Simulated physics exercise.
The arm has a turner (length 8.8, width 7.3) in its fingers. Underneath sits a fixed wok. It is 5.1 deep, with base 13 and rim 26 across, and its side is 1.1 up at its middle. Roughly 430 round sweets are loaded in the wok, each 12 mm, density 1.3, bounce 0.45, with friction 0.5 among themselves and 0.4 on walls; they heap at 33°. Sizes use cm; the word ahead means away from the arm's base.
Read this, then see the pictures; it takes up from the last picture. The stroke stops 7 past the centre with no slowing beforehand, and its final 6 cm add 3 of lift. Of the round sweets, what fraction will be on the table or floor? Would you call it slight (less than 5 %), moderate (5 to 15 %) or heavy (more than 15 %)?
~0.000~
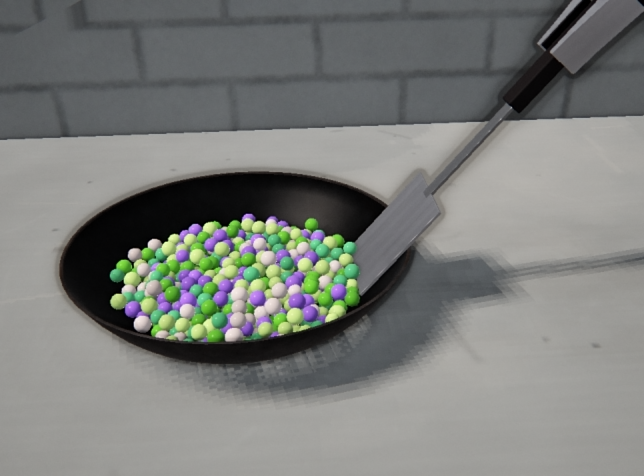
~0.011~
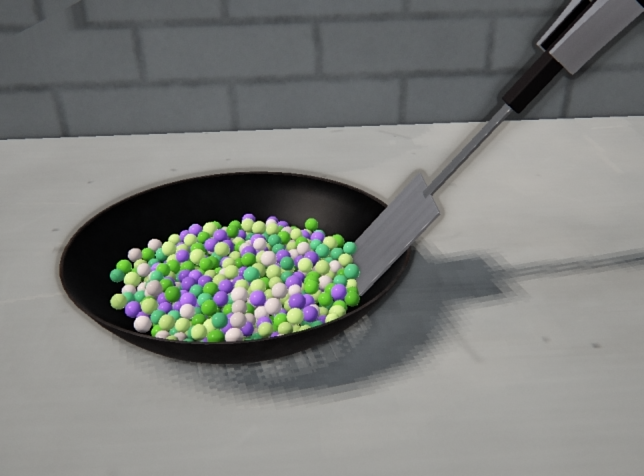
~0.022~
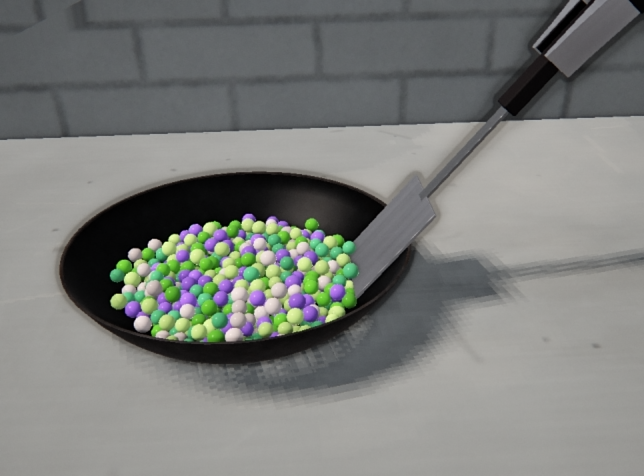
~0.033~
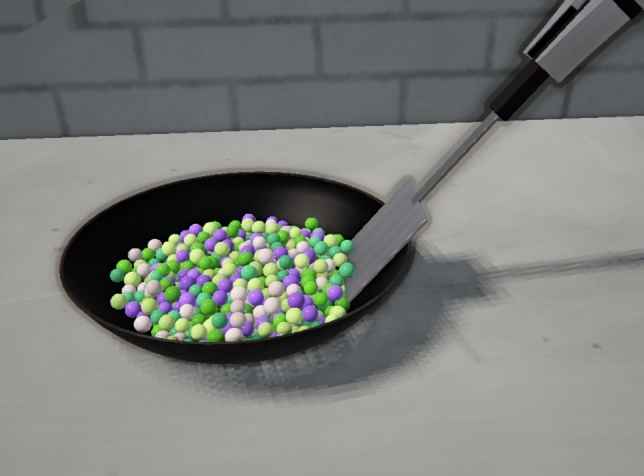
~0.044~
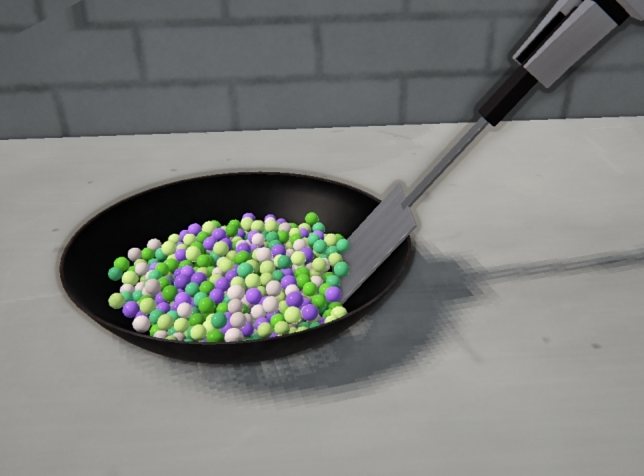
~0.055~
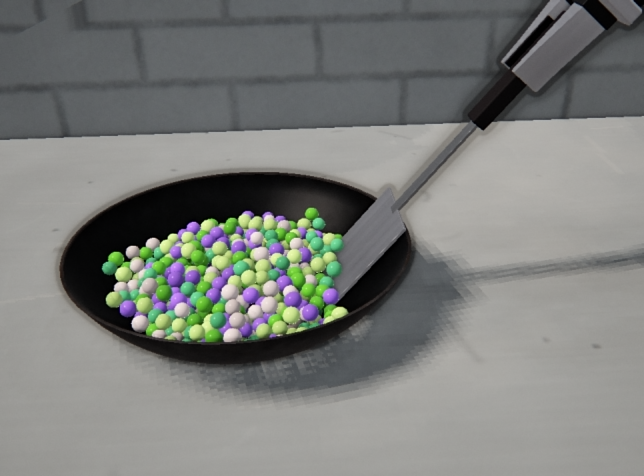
I would call it moderate, 5 to 15 %.
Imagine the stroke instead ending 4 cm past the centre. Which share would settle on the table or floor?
In that case around 0 per cent.
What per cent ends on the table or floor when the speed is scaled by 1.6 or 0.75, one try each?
Some 20 per cent, then some 0 per cent, on the table or floor.
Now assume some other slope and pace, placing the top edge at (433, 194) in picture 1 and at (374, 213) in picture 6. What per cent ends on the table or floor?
Some 25 per cent.
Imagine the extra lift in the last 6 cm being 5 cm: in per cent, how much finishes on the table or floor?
Close to 5 in a hundred.
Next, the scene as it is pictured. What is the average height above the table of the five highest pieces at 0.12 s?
Height: Some 4 cm.
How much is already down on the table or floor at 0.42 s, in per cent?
It comes to some 4 in a hundred.
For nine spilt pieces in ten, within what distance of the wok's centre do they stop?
I'd estimate close to 30 centimetres.
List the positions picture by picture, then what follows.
The first picture shows turner top edge at (430, 191), sloping 50°; upper third of the load around (249, 265), from x 115 to 350, top at y 220; 429 in the wok.
The second picture shows turner top edge at (429, 192), sloping 50°; upper third of the load around (249, 265), from x 115 to 350, top at y 220.
The third picture shows turner top edge at (426, 194), sloping 50°; upper third of the load around (249, 265), from x 115 to 350, top at y 220.
The fourth picture shows turner top edge at (418, 199), sloping 50°; upper third of the load around (256, 267), from x 115 to 345, top at y 220.
The fifth picture shows turner top edge at (407, 203), sloping 50°; upper third of the load around (255, 265), from x 115 to 345, top at y 220.
The sixth picture shows turner top edge at (397, 207), sloping 50°; upper third of the load around (250, 264), from x 110 to 340, top at y 215; 429 in the wok.
By 0.12 s, sloping 50°, highest piece 5 above the table; 429 in the wok.
By 0.19 s, sloping 50°, highest piece 6 above the table; 429 in the wok.
By 0.42 s, sloping 50°, highest piece 7 above the table; 398 in the wok, 21 on the table or floor, 10 on the blade or in flight.
By 1.47 s, sloping 50°, highest piece 6 above the table; 397 in the wok, 32 on the table or floor.
Final count, 397 in the wok, 32 on the table or floor. That is 7 % on the table or floor.
